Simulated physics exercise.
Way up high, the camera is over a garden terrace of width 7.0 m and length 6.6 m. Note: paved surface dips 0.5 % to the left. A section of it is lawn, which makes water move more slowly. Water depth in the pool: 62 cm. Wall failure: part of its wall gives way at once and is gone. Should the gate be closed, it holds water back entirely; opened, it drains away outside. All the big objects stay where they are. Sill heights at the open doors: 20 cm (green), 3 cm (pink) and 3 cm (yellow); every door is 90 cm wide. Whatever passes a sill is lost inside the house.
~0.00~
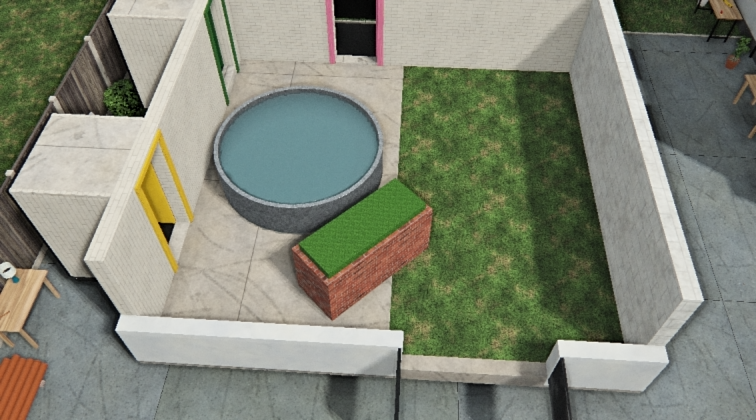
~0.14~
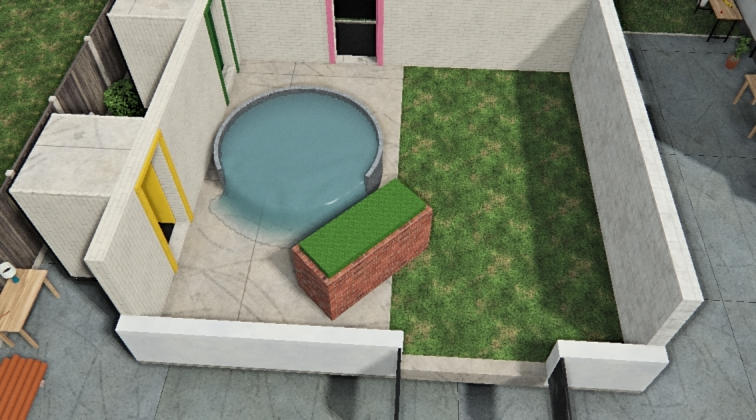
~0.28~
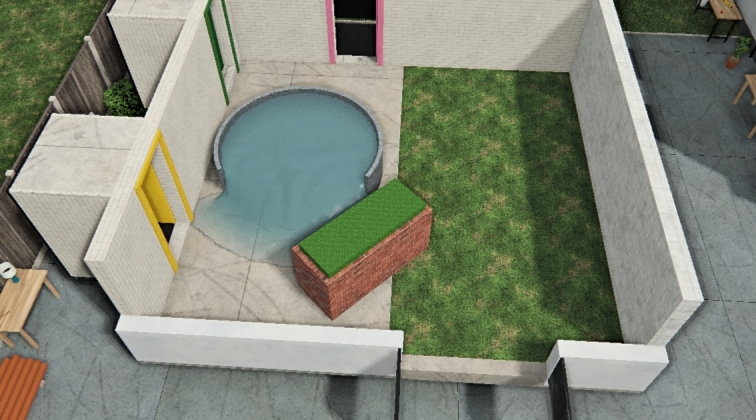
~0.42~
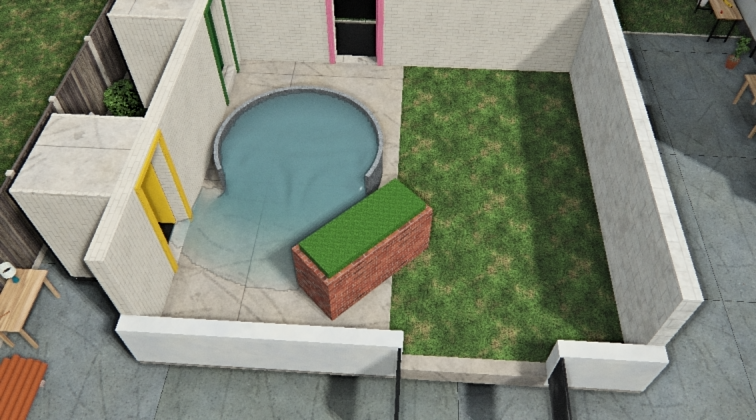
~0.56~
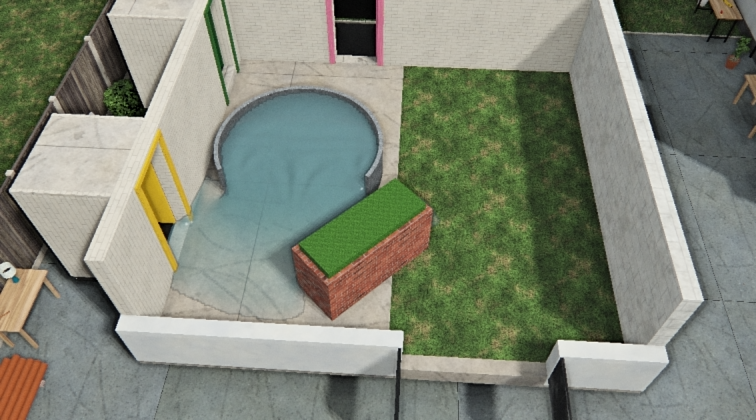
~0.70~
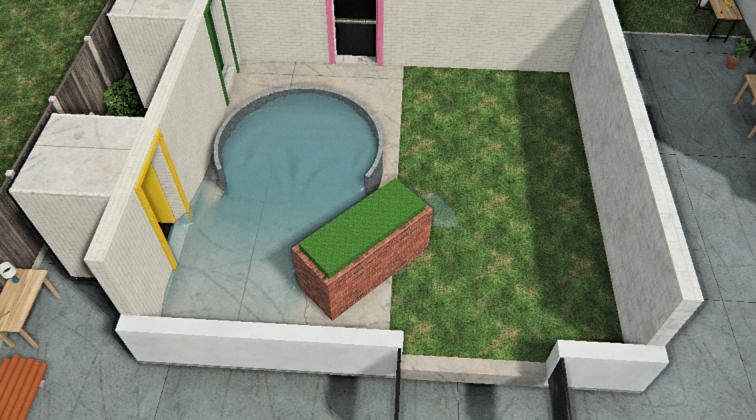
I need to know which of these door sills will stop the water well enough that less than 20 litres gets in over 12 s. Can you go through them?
Sure: The green door keeps it under; the pink door keeps it under; the yellow door lets too much in.
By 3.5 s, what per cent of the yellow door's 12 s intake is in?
45 per cent, roughly.
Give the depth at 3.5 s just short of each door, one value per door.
Depths in cm: Green 1, pink 0, yellow 27.
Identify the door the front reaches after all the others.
It is the pink one.
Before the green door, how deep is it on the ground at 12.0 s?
Depth: Approx. 7.0 cm.
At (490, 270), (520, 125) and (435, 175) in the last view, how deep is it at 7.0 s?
First spot near 4 cm, second near 2 cm, third near 5 cm.
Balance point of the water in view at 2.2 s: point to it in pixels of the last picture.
The water's centre is around (283, 227).
After 1.4 s water covers 25 % of the floor and is deepest (57 cm) near (191, 341); green door not reached, pink door not reached, yellow door 15 cm at the sill, 88 L in.
After 2.2 s water covers 35 % of the floor and is deepest (55 cm) near (155, 339); green door not reached, pink door not reached, yellow door 19 cm at the sill, 152 L in.
After 3.5 s water covers 55 % of the floor and is deepest (37 cm) near (311, 348); green door 1 cm at the sill, 0 L in, pink door not reached, yellow door 27 cm at the sill, 416 L in.
After 7.0 s water covers 90 % of the floor and is deepest (14 cm) near (243, 226); green door 4 cm at the sill, 0 L in, pink door 4 cm at the sill, 1 L in, yellow door 13 cm at the sill, 748 L in.
After 12.0 s water covers 100 % of the floor and is deepest (12 cm) near (290, 325); green door 7 cm at the sill, 0 L in, pink door 5 cm at the sill, 5 L in, yellow door 12 cm at the sill, 945 L in.
